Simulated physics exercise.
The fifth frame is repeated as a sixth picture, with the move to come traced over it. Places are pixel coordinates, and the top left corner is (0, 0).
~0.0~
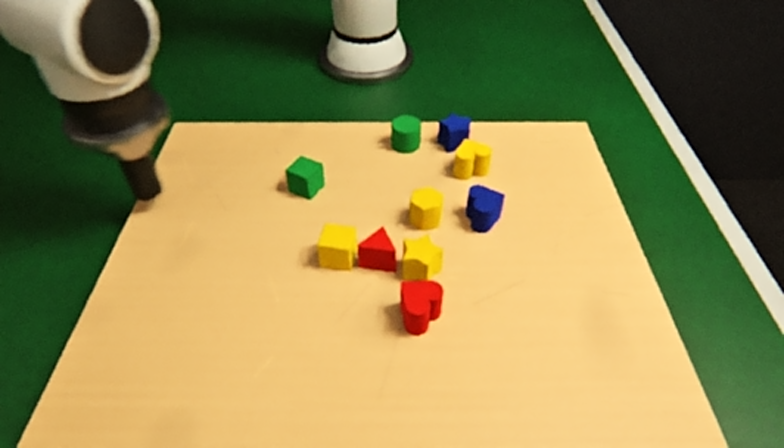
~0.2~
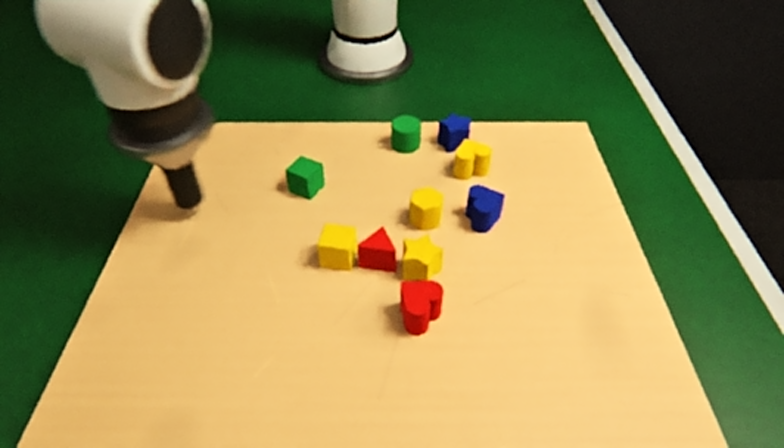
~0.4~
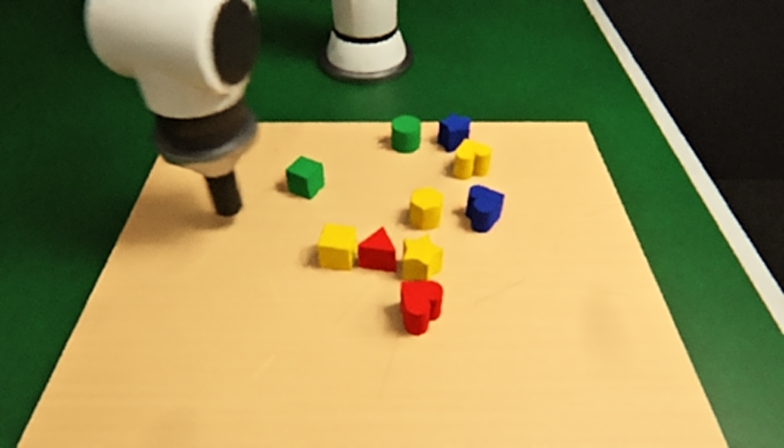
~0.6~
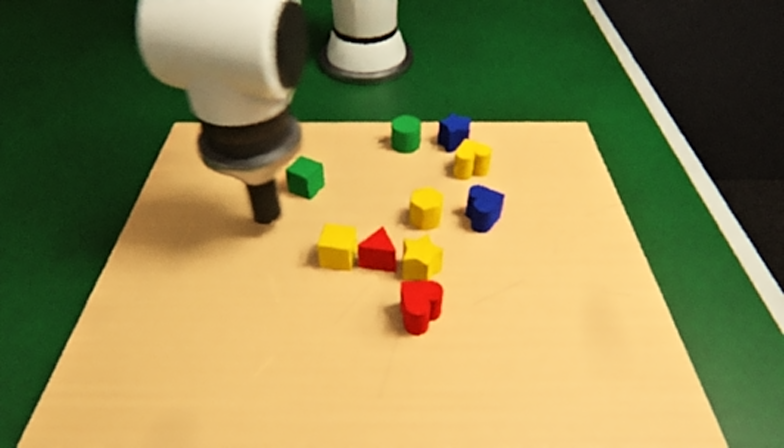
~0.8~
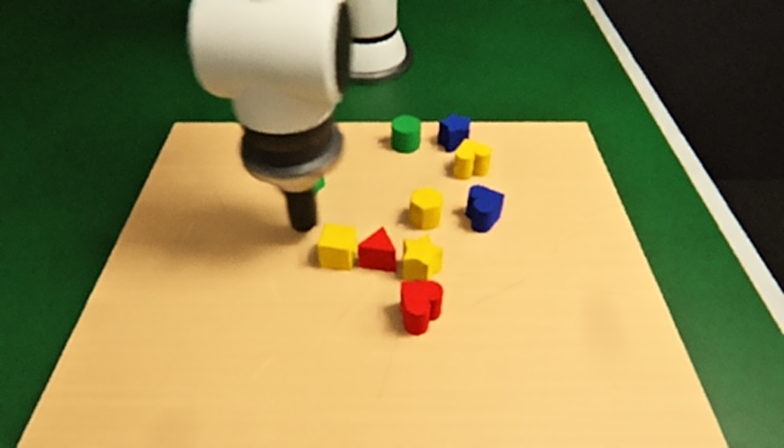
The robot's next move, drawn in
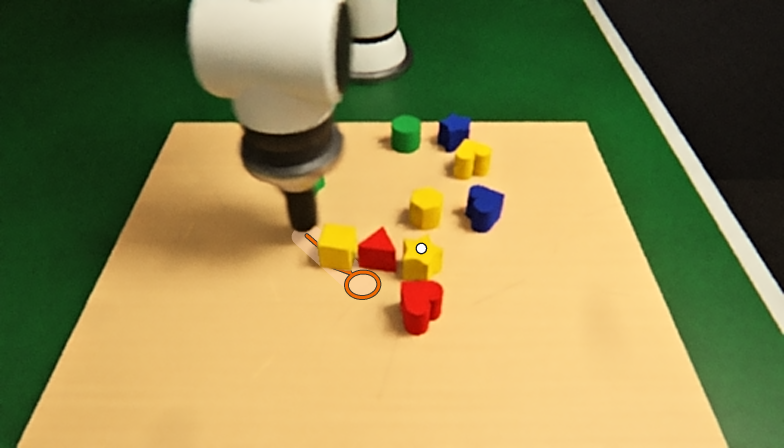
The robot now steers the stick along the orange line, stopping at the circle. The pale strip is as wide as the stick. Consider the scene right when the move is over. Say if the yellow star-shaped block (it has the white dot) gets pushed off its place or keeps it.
Moved away.
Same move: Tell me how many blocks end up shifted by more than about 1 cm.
Here I'd predict at least three blocks moving more than 1 cm.
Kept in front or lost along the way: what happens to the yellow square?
At the end of the path, the stick is still pushing the yellow square ahead of it.
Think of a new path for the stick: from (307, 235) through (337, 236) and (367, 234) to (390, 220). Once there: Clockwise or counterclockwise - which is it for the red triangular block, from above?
Counterclockwise rotation.
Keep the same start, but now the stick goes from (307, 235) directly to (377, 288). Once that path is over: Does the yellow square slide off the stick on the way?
I expect not.
The drawn path runs in a line from (307, 235) to (363, 285); the dot is on the yellow star-shaped block.
On the path given first. Halfway along, stick at (332, 245); yellow square at (359, 249), turned 10° clockwise; red triangular block at (393, 245), turned 20° anticlockwise; yellow star-shaped block at (428, 249).
At the end, stick at (362, 271); yellow square at (396, 270), turned 15° anticlockwise; red triangular block at (424, 255), turned 45° anticlockwise; red heart not moved; yellow star-shaped block at (459, 248), turned 25° anticlockwise.
